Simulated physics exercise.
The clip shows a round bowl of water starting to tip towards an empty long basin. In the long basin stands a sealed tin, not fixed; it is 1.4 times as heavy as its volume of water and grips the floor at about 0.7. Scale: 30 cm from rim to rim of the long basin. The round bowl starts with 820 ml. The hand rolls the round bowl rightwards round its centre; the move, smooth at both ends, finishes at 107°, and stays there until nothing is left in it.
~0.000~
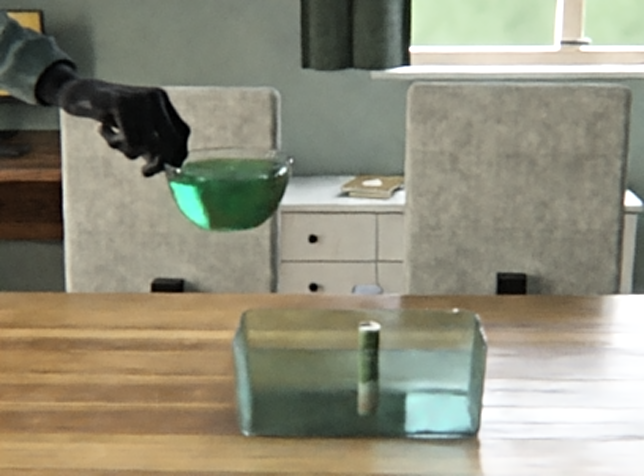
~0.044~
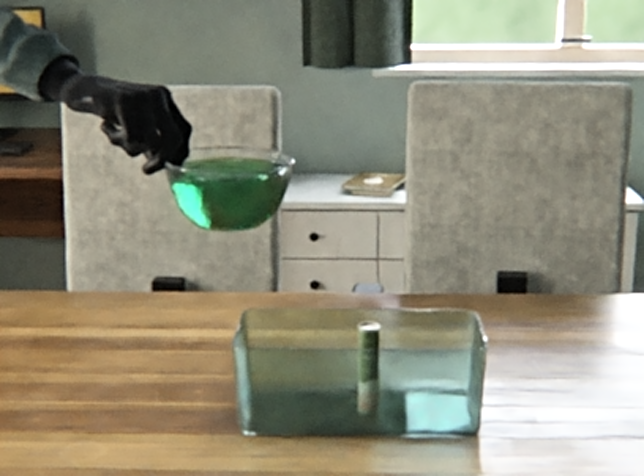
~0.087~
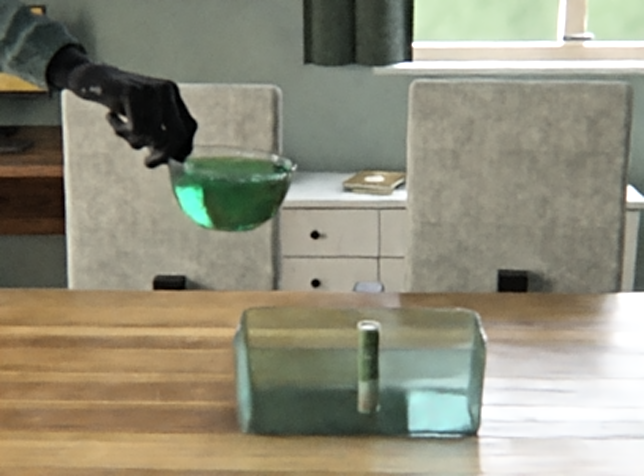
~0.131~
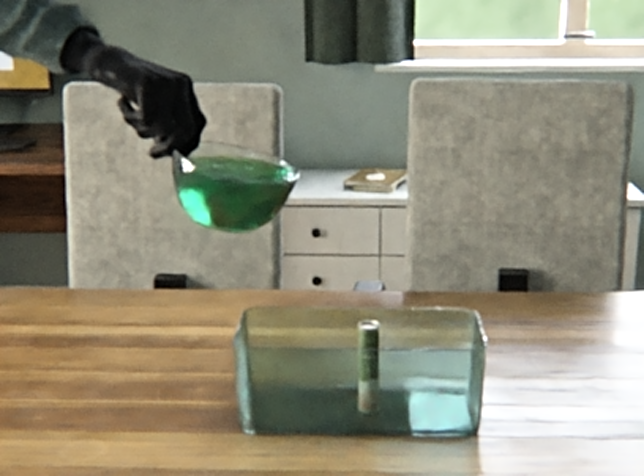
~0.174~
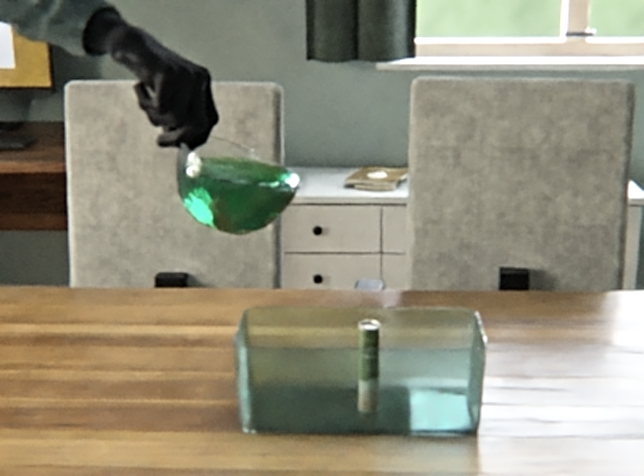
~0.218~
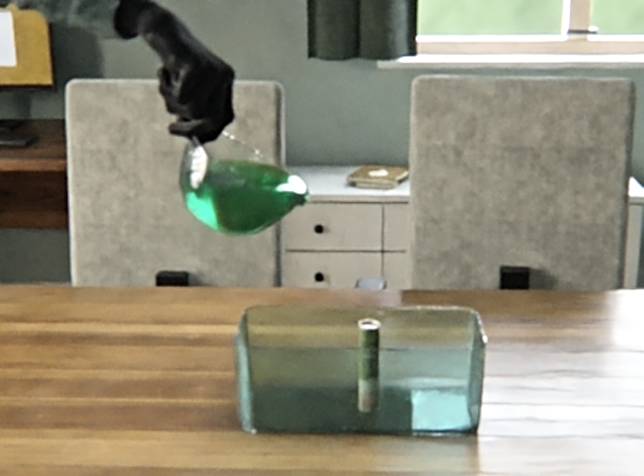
Above a wooden dining table, a black-gloved hand tilting a round glass bowl of green liquid rightwards near a long glass basin.
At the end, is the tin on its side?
It goes over.
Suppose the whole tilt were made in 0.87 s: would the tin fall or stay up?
The tin falls.
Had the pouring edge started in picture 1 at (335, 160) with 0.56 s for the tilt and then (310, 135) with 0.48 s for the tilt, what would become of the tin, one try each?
First it keeps standing; then it falls.
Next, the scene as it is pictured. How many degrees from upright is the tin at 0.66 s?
It is at some 5°.
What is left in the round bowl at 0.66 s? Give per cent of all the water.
About 0 per cent.
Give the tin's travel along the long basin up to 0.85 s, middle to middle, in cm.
About 1 cm.
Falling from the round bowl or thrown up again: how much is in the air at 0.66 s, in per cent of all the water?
Some 5 per cent.
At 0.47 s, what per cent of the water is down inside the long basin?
Near 34 in a hundred.
After 0.47 s the tilt is 100° and 13 per cent is still to pour; the tin stands where it began.
After 0.66 s the tilt is 107° and 0 per cent is still to pour; the tin leans 6°.
After 0.85 s the tilt is 107° and 0 per cent is still to pour; the tin stands 1 cm from where it began.
After 1.06 s the tilt is 107° and 0 per cent is still to pour; the tin leans 18°.
In the end the tin lies on its side.
